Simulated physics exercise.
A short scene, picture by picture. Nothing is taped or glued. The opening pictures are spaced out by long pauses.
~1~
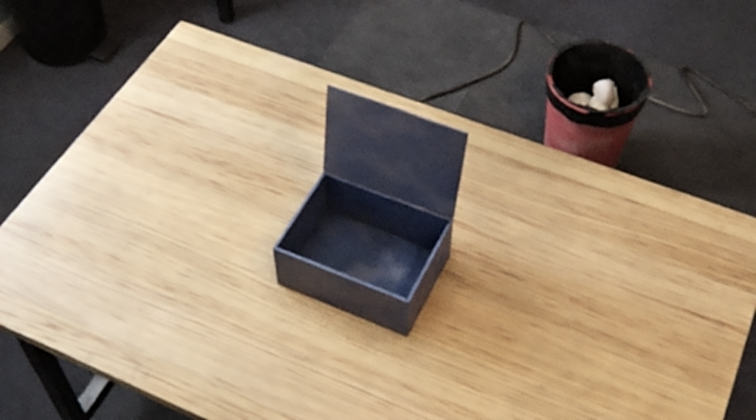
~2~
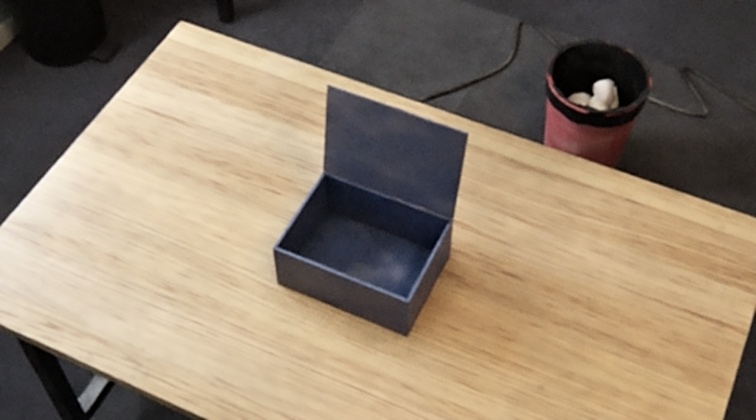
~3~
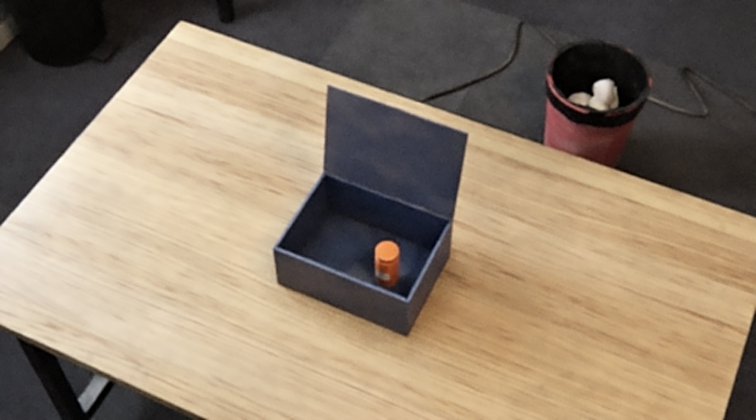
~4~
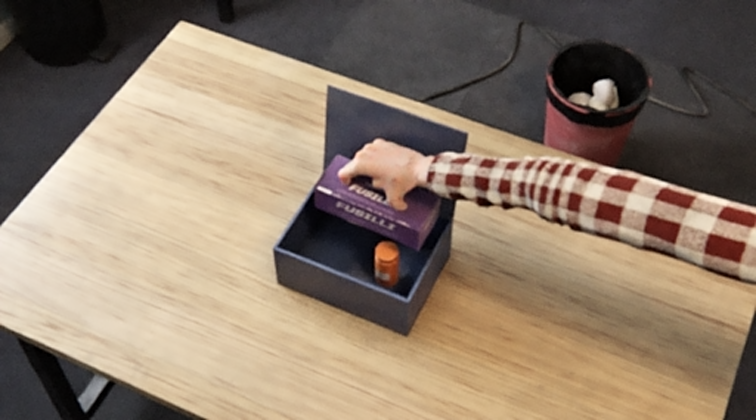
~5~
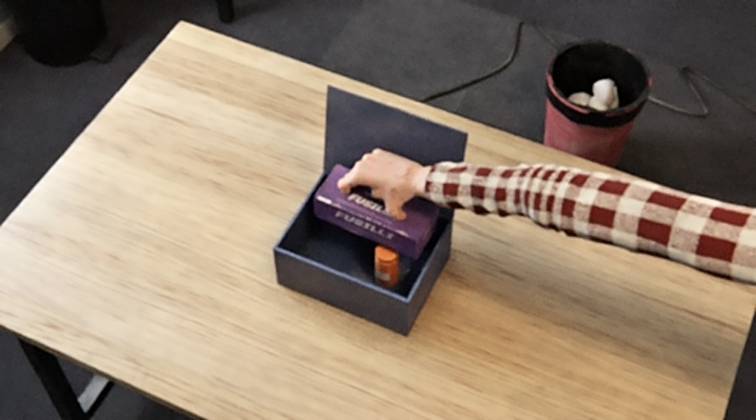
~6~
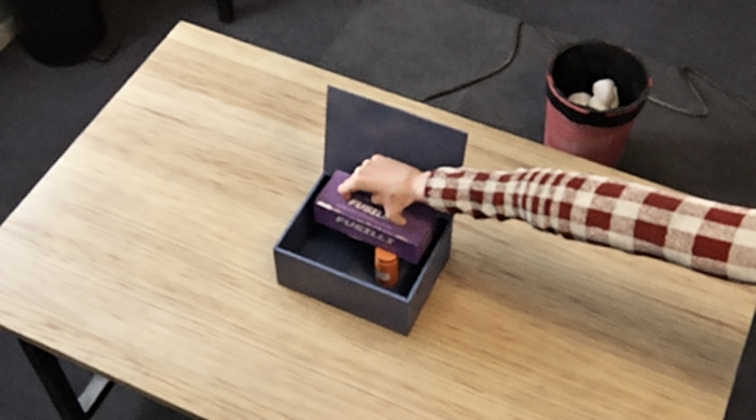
In an open blue box holding an orange shaker, a hand lowers a purple carton.
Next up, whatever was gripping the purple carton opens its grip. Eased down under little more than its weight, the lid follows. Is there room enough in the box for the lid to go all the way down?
Yes, there is room.
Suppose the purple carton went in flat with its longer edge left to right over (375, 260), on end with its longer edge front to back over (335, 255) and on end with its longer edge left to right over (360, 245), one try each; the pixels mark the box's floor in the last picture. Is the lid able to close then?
Lid: First closed, second open, third open.
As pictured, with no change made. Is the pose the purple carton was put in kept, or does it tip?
Looking at the last picture, it sits at an angle.
Then, 0.50 s after the last picture, purple carton tipped 52° from how it was near (377, 244); orange shaker tipped 44° from how it was.
Then, 1.20 s after the last picture, lid starting down; purple carton on its side near (387, 233); orange shaker on its side.
Then, 1.70 s after the last picture, lid 52° above the rim; purple carton on its side near (387, 233); orange shaker on its side.
Then, 2.10 s after the last picture, lid 19° above the rim; purple carton on its side near (387, 233); orange shaker on its side.
At rest, lid shut; tipped over in the box, purple carton and orange shaker. Seen from the same camera at the end, purple carton near (387, 233).
